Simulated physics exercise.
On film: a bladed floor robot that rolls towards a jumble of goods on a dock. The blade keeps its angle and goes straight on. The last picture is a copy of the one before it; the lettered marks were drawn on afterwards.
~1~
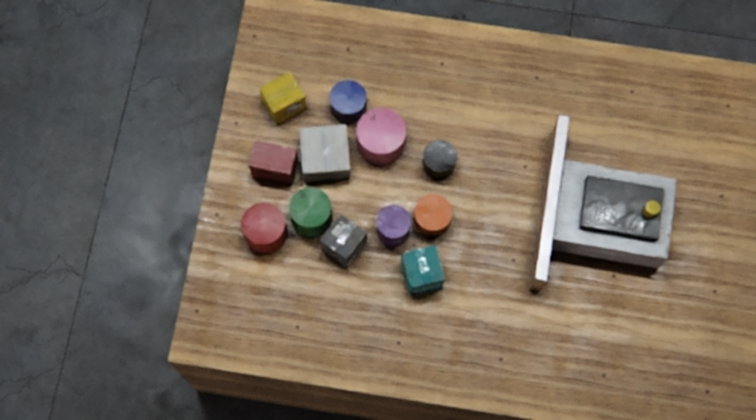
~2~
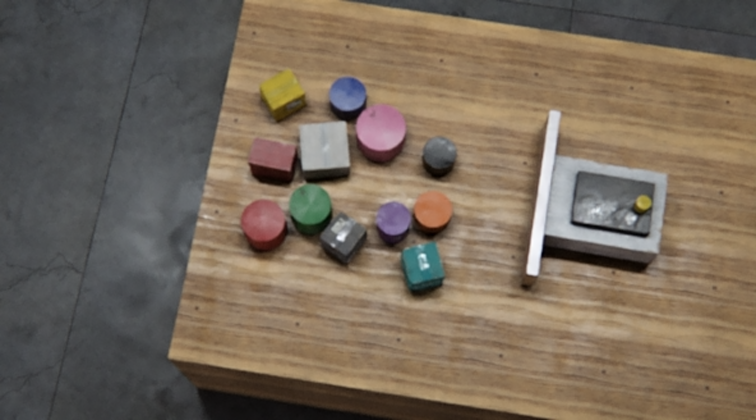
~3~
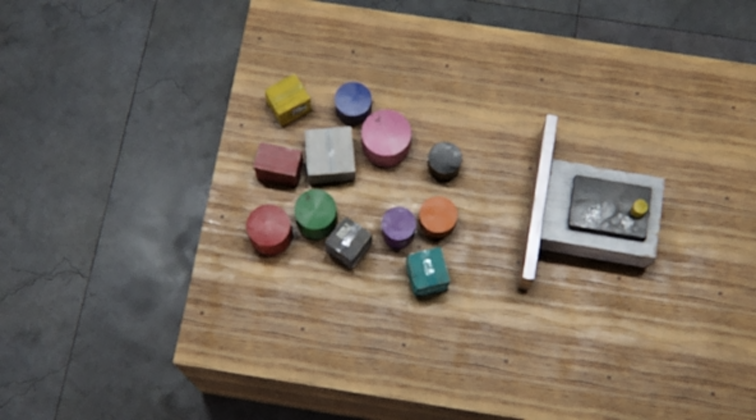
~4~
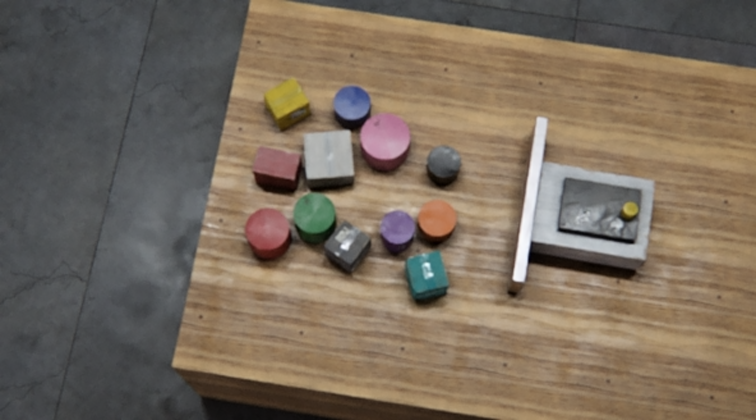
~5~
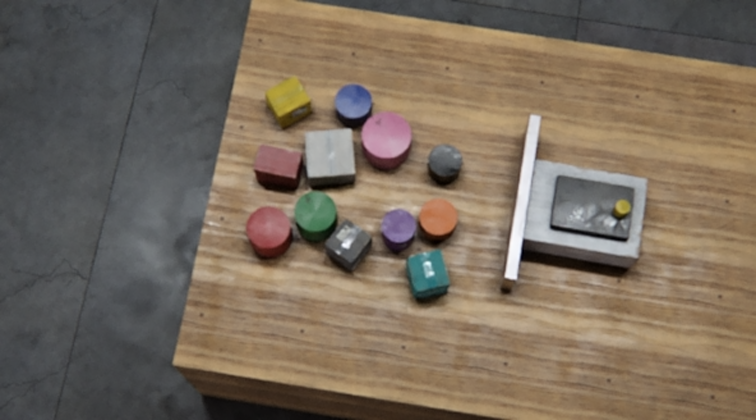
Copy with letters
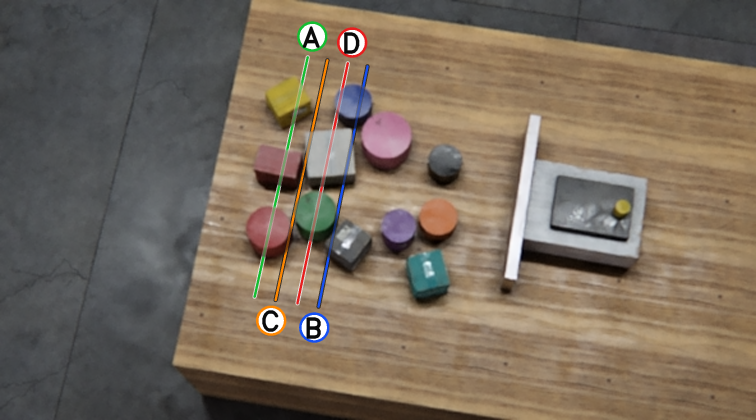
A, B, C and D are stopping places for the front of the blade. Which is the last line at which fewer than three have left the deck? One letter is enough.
A.
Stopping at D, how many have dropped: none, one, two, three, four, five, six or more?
In all, none.
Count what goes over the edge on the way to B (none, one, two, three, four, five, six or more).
By then, none.
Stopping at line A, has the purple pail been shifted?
By then, yes.
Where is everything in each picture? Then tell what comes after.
Robot (616, 207); purple pail (394, 226); red crate (274, 163), in the first frame.
Robot (607, 202); pink canister (381, 133), in the second frame.
Robot (603, 206); green canister (316, 214), in the third frame.
Robot (594, 208); grey parcel (348, 246), in the fourth frame.
Robot (586, 206); blue canister (354, 106); black pail (445, 165); white box (331, 157), in the fifth frame.
On the copy, A at (282, 173); B at (344, 183); C at (302, 176); D at (323, 179).
On A. First, robot (499, 193); turquoise box (397, 275); pink canister (383, 139).
Then, robot (411, 179); red crate (251, 175); red canister (248, 238).
Finally, robot (345, 169); red crate over the edge; yellow parcel (234, 85); one fallen.
By contrast, B is within the limit but short; C is within the limit but short; D is within the limit but short.
